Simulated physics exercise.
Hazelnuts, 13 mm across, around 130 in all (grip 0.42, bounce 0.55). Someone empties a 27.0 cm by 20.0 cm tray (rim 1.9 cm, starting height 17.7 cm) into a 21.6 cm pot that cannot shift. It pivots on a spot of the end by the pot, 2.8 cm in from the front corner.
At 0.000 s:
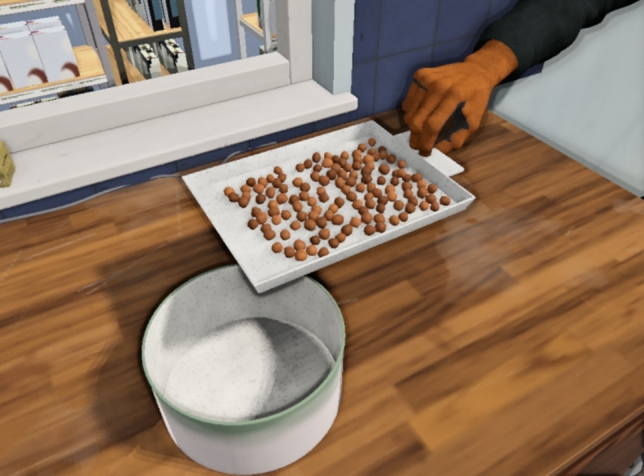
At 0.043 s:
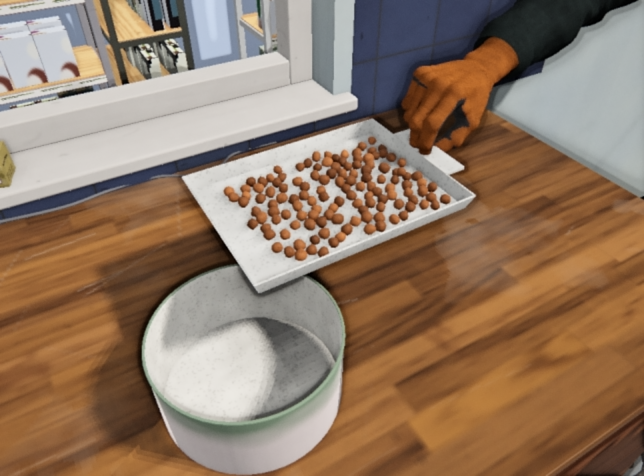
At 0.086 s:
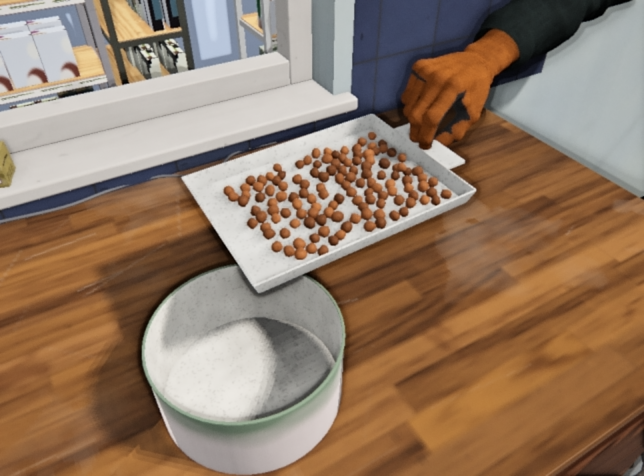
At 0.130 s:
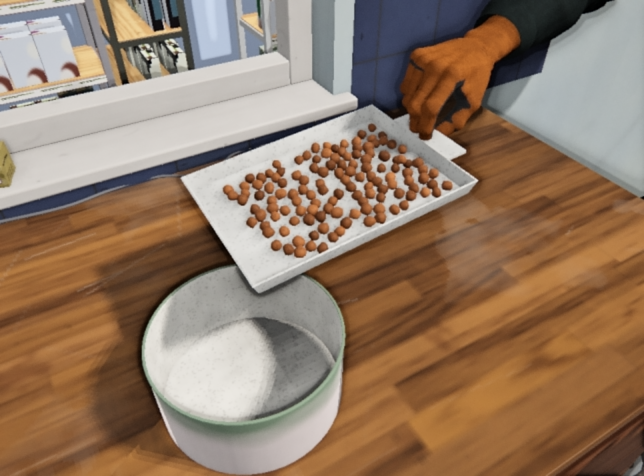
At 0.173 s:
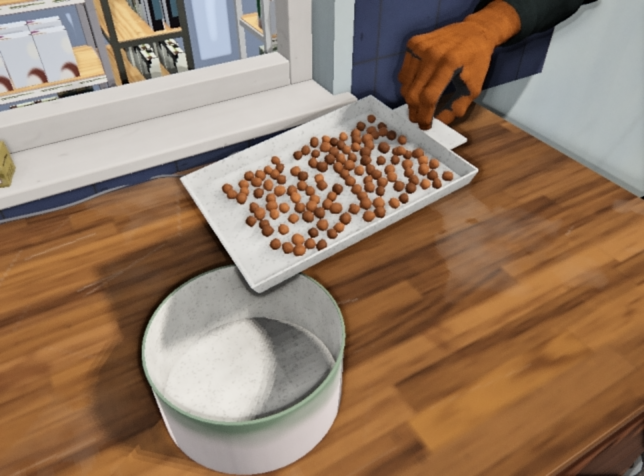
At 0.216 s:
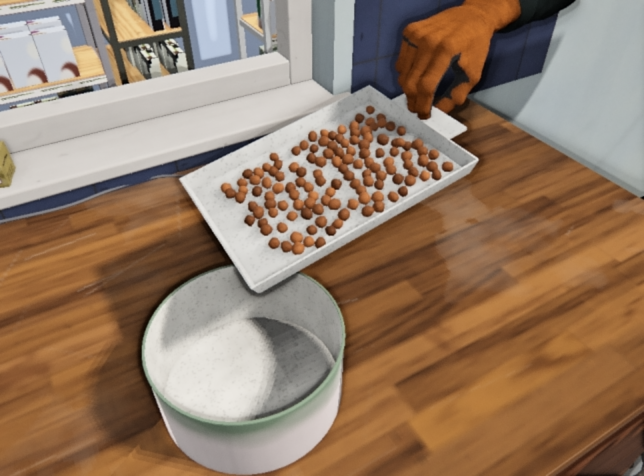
A gloved hand gradually raises the far end of a tray of small brown balls.
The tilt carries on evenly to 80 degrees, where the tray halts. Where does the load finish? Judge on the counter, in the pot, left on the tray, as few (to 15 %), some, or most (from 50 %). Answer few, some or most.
On the counter: Some; in the pot: Most; left on the tray: Few.
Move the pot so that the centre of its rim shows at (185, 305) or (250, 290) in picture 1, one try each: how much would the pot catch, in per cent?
About 95 and 80 per cent.
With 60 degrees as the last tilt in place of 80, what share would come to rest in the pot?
Then about 20 per cent.
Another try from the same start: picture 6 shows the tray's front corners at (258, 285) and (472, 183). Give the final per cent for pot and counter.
Pot 90, counter 10.
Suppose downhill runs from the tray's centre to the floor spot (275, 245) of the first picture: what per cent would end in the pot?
Some 100 per cent.
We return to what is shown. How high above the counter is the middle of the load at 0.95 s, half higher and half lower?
Roughly 20 cm.
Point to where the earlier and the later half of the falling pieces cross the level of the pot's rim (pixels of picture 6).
At about (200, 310), then at (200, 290).
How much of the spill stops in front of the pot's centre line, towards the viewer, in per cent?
About 0 per cent.
Then, at 0.66 s, tilt 45 degrees; the tray holds 100 %, the pot 0 %.
After 0.95 s, tilt 66 degrees; the tray holds 90 %, the pot 5 %.
After 1.34 s, tilt 80 degrees; the tray holds 25 %, the pot 50 %.
By 2.7 s all is still; counter 35 %, pot 65 %, tray 0 %.
